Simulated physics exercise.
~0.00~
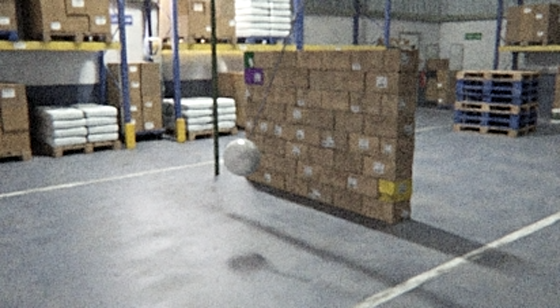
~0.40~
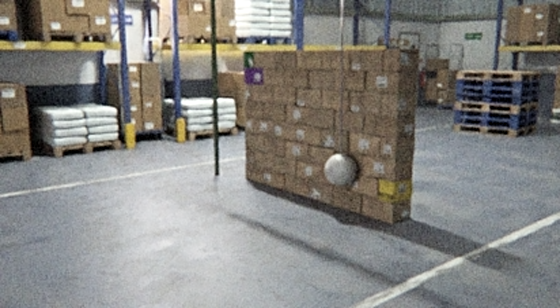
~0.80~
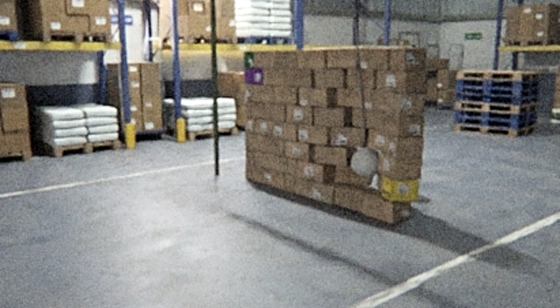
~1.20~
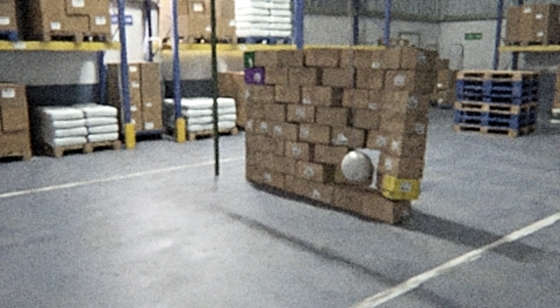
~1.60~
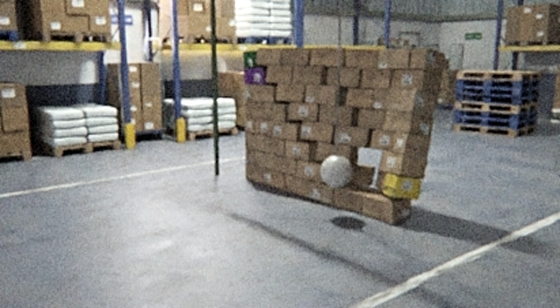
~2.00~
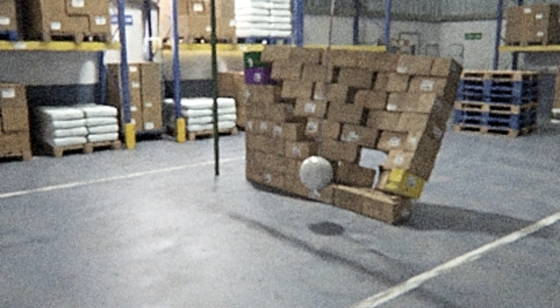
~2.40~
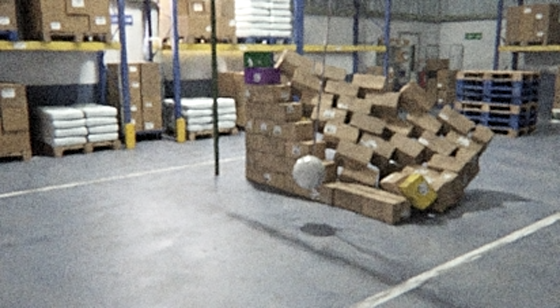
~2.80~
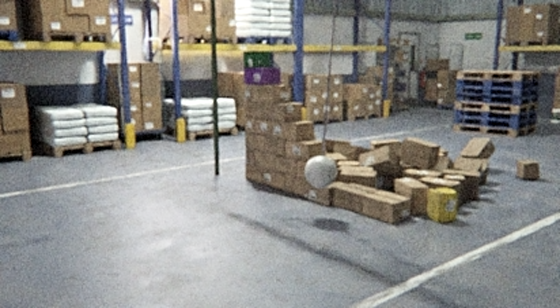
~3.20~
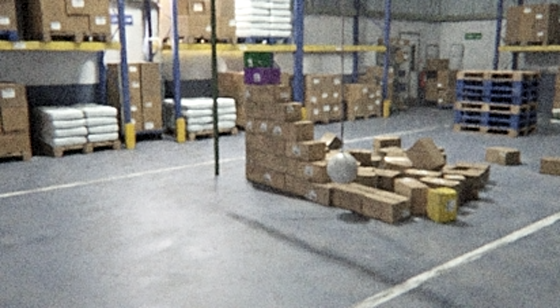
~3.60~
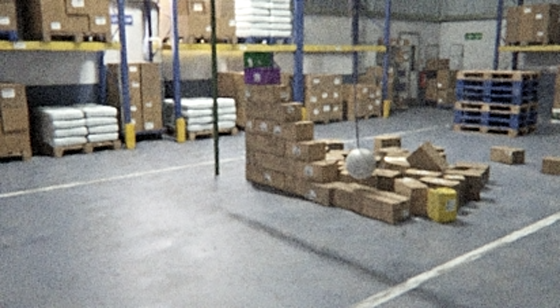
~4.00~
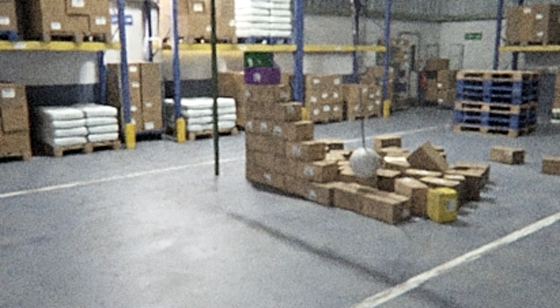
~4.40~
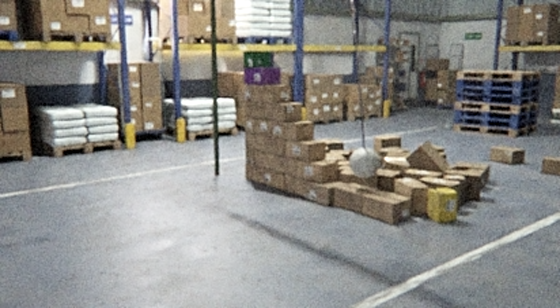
A wall of stacked brown boxes in a warehouse was struck by a swinging ball, leaned over and collapsed on its right side, leaving the yellow box on the floor among the scattered ones while the purple and green boxes stayed atop the left end.
